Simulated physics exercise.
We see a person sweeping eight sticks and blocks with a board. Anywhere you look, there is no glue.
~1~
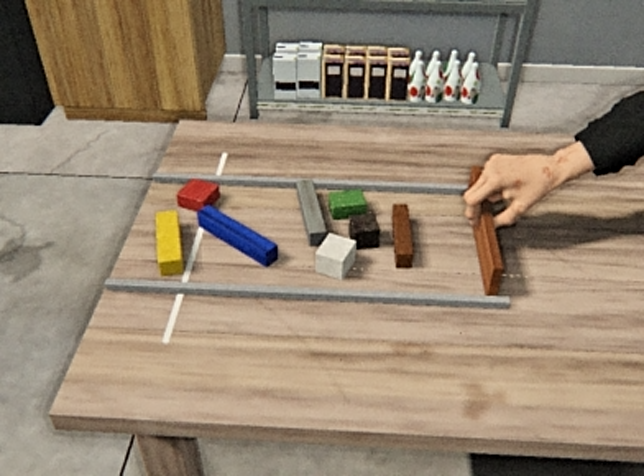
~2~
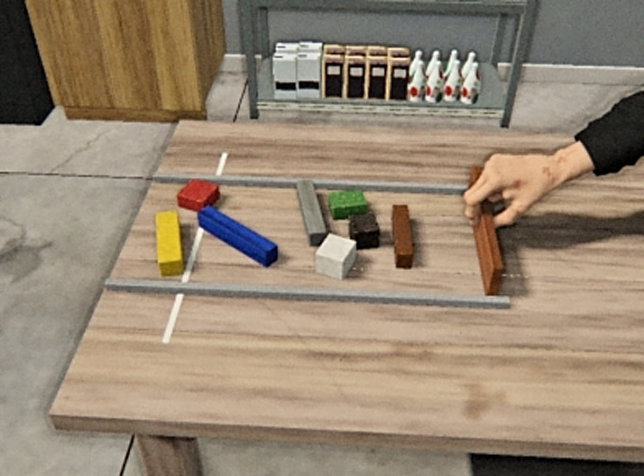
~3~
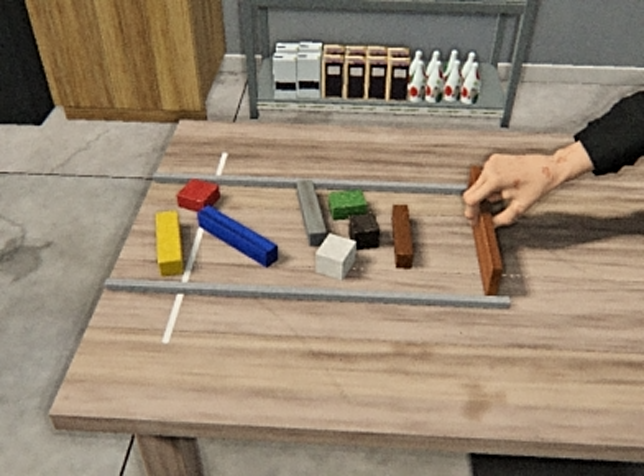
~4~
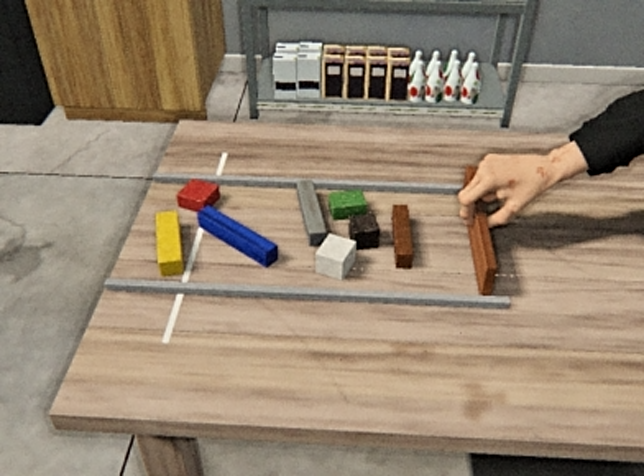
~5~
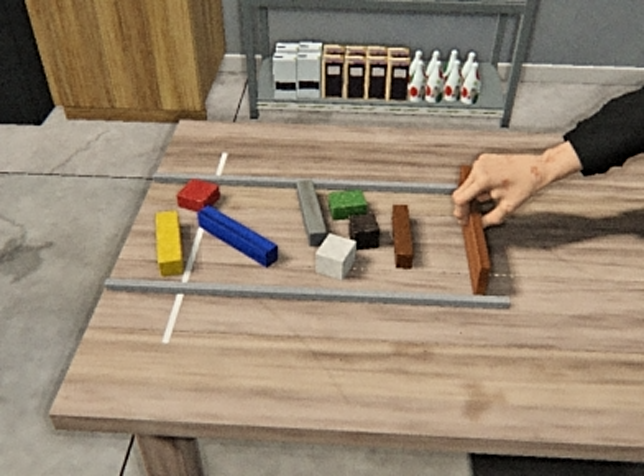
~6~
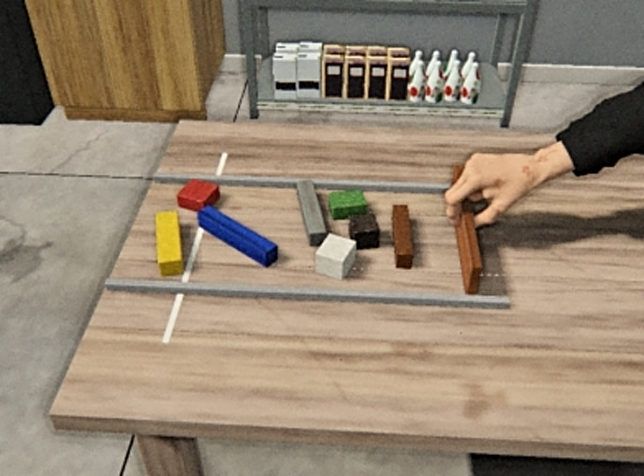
A hand holding a brown board upright on a wooden table, then sliding it slightly left toward eight scattered coloured blocks and sticks.
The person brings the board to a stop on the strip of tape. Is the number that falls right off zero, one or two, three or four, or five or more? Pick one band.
It is one or two.
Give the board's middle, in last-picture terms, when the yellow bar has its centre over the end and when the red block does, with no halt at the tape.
The middle is at (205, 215) when it's the yellow bar, and at (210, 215) when it's the red block.
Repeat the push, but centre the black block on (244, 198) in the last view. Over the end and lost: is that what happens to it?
Result: It does not come off.
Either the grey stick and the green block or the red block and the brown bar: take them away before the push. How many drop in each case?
You'd get 0 in the first case and 0 in the second one.
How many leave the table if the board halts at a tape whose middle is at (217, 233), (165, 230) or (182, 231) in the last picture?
Counts per try: 0; 4; 3.
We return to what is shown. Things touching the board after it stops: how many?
Count: 3.
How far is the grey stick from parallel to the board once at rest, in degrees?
It works out to near 5°.
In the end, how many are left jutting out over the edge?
1 overhanging.
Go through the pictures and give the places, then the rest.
Yellow bar (169, 242); red block (199, 196); blue stick (237, 235); board (483, 228); tape (200, 232), in the first picture.
Red block (199, 196); board (483, 228), in the second picture.
Blue stick (237, 235); brown bar (402, 235), in the third picture.
Yellow bar (169, 243); white block (336, 257), in the fourth picture.
Red block (199, 196); grey stick (311, 212), in the fifth picture.
Yellow bar (169, 243); red block (199, 196); blue stick (237, 235); board (464, 227); tape (200, 232), in the sixth picture.
Soon after, none off yet; yellow bar at rest near (169, 243); red block at rest near (199, 196); blue stick at rest near (237, 235).
At rest, the number that fall off is one or two; fallen, red block and yellow bar.
